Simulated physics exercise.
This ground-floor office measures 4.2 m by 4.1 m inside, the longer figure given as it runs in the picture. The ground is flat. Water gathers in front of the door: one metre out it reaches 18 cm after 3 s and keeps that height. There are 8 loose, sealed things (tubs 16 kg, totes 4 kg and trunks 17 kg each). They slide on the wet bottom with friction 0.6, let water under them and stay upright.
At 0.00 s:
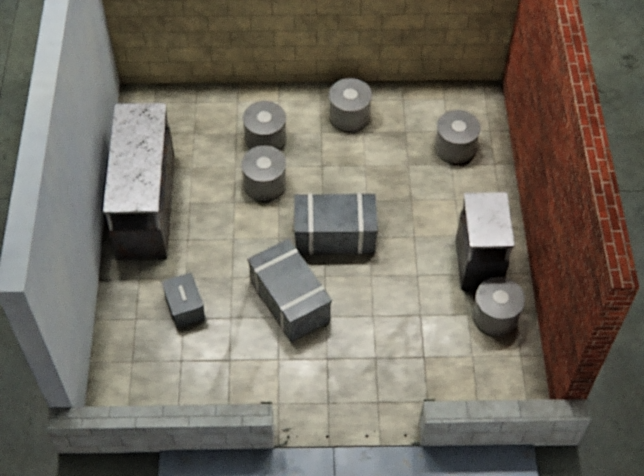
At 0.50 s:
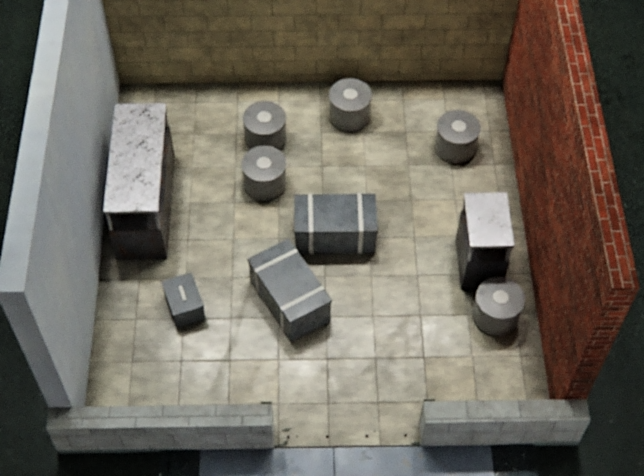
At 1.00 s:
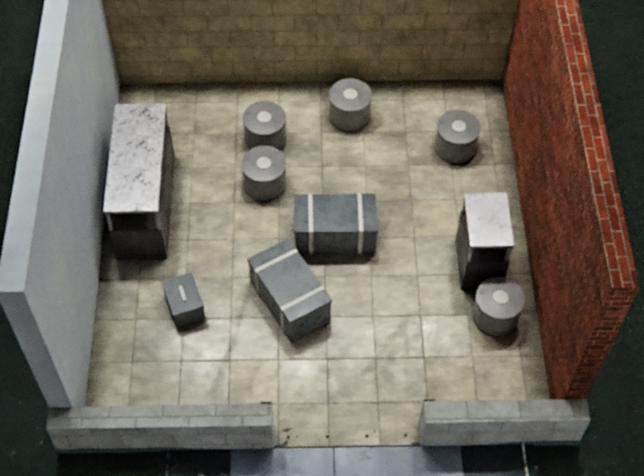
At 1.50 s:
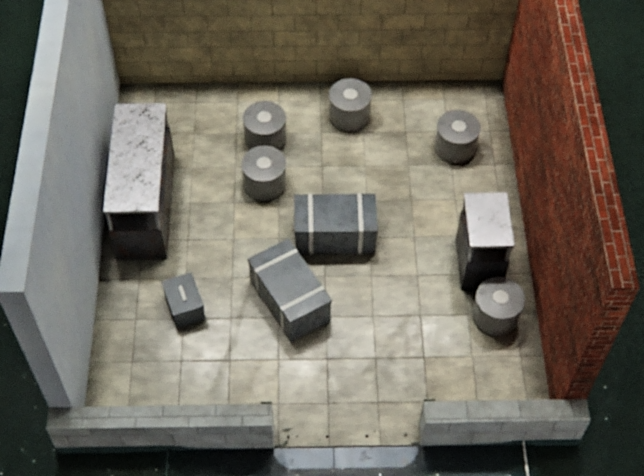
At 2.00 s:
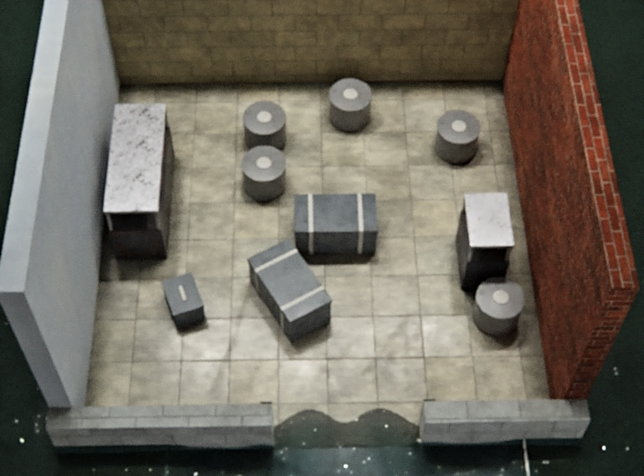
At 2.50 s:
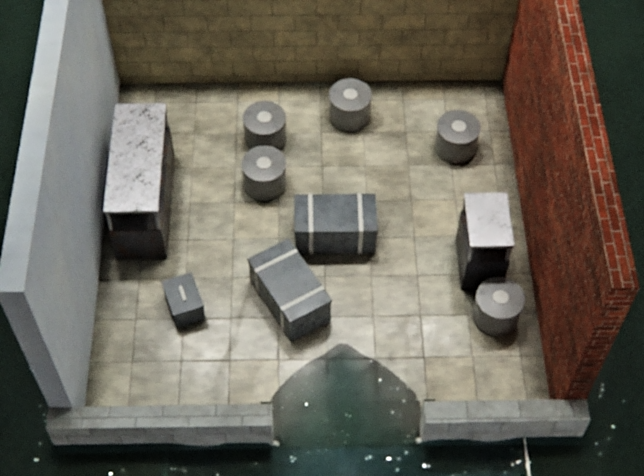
The footage shows a roofless room with grey, tan and red brick walls, holding still trunks, totes and round tubs; the ground outside darkens, then water appears at the front doorway and spreads a short way across the tiled floor.
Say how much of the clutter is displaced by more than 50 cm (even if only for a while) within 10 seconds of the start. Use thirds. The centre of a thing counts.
Share: Between one and two thirds.
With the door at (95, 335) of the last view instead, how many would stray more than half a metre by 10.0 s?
In that case 3 of them.
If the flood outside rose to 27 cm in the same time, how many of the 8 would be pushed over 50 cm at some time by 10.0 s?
In that case 7 of them.
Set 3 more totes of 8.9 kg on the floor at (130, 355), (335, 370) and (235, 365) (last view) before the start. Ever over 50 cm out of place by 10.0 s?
In turn: Short of it, more, short of it.
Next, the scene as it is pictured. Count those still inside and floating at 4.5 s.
0 of them.
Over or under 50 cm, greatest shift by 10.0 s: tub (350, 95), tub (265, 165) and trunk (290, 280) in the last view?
In turn: Less, short of it, past it.
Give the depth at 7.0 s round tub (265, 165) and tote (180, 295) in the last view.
Roughly 4 and 3 cm.
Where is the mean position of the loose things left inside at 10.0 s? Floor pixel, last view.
Around (313, 192).
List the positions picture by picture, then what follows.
A tub at (459, 126) rests on the ground; a tote at (182, 294) rests on the ground; 0.0 m2 under water; 0 of 8 have shifted, in the first picture.
A tub at (459, 126) rests on the ground; a tote at (182, 294), on the bottom; water covers 0.0 m2; 0 of 8 have shifted, in the second picture.
A tub at (459, 126), on the bottom; a tote at (182, 294), on the bottom; 0.0 m2 under water; 0 of 8 have shifted, in the third picture.
A tub at (459, 126) rests on the ground; a tote at (182, 294) rests on the ground; water covers 0.0 m2; 0 of 8 have shifted, in the fourth picture.
A tub at (459, 126) rests on the ground; a tote at (182, 294), on the bottom; 0.1 m2 under water; 0 of 8 have shifted, in the fifth picture.
A tub at (459, 126), on the bottom; a tote at (182, 294) rests on the ground; 0.7 m2 under water; 0 of 8 have shifted, in the sixth picture.
After 3.5 s 0 of 8 are over 50 cm from their spots; 0 afloat.
After 4.5 s 0 of 8 are over 50 cm from their spots; 0 afloat.
After 7.0 s 3 of 8 are over 50 cm from their spots; 2 afloat.
After 10.0 s 3 of 8 are over 50 cm from their spots, and 3 have been at some point; 4 afloat.
